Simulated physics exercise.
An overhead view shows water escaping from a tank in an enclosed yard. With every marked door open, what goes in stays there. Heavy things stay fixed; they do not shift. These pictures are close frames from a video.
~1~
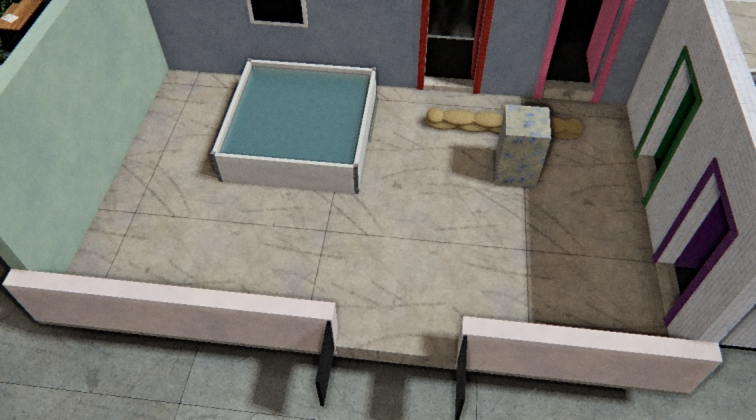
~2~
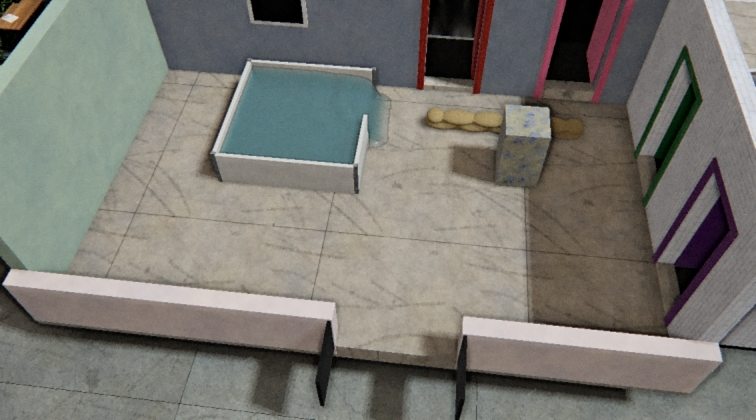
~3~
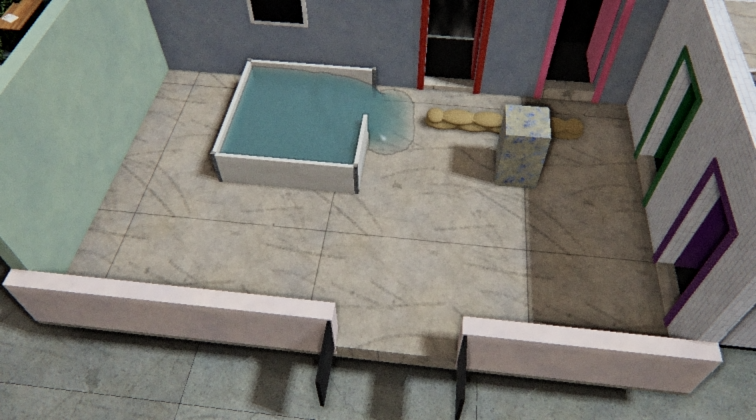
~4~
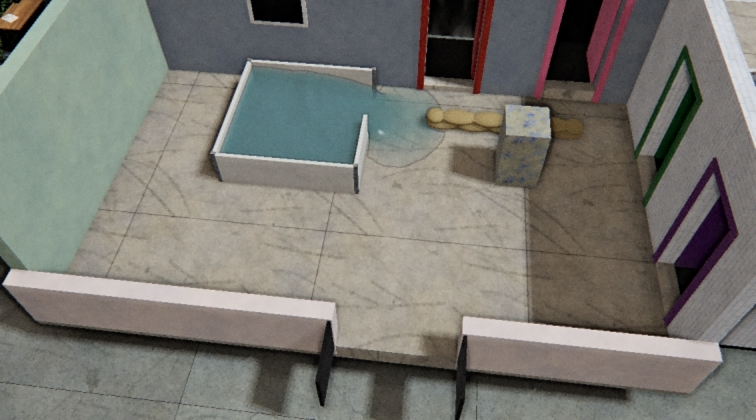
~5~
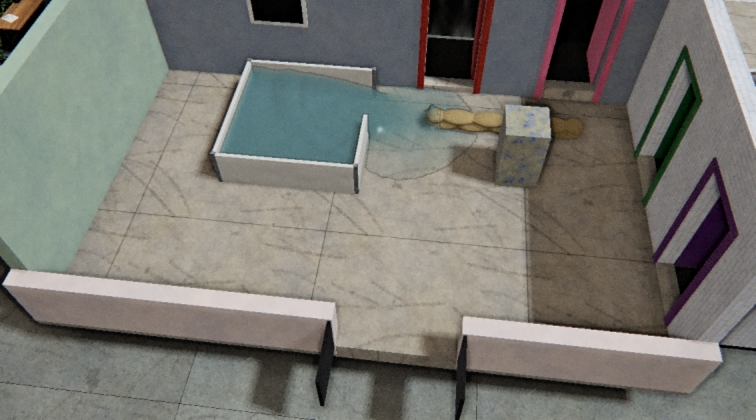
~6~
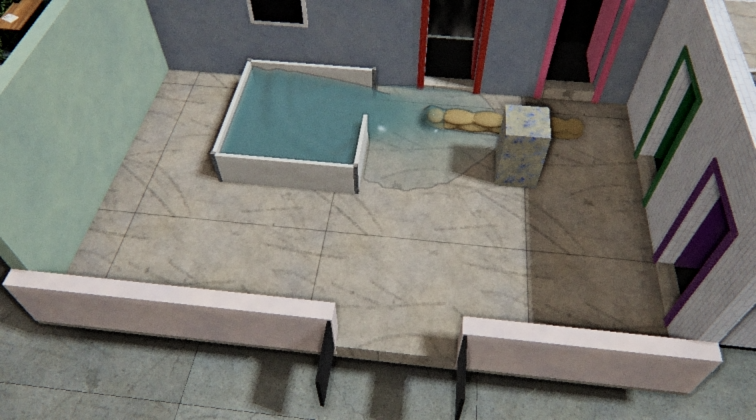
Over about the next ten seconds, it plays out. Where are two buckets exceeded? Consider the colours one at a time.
In order: The green door will most likely keep inside the limit; the purple door will most likely go past the limit; the pink door will most likely keep inside the limit; the red door will most likely go past the limit.
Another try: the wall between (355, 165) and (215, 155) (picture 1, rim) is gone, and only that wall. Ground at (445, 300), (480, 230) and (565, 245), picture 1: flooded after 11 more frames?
Going in your order, I'd say drenched, then still bare, then still bare.
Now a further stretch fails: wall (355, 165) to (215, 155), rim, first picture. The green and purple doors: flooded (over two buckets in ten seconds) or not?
Result: Green stays unflooded, purple gets flooded.
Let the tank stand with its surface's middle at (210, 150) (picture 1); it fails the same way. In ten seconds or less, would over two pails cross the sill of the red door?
Red door exceeds the threshold.
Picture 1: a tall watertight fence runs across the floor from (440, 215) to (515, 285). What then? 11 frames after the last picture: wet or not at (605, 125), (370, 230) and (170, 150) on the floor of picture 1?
Point by point: First submerged, second not reached, third not reached.
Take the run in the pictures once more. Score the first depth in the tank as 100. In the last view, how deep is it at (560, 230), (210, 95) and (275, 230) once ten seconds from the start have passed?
Around 8, 2 and 4 %.
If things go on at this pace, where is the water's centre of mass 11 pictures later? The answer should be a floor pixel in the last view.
Close to pixel (362, 136).
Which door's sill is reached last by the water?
I'd go with the one in purple.
A moment on, water covers 15 % of the floor; the green door not reached, the purple door not reached, the pink door wet at the sill, nothing in, the red door under two buckets in.
Next, water covers 25 % of the floor; the green door wet at the sill, nothing in, the purple door not reached, the pink door wet at the sill, nothing in, the red door over two buckets in.
Then, water covers 45 % of the floor; the green door wet at the sill, nothing in, the purple door not reached, the pink door wet at the sill, nothing in, the red door far over two buckets in.
Later, water covers 50 % of the floor; the green door under two buckets in, the purple door under two buckets in, the pink door under two buckets in, the red door far over two buckets in.
In the end, water covers 85 % of the floor; the green door under two buckets in, the purple door over two buckets in, the pink door under two buckets in, the red door far over two buckets in.
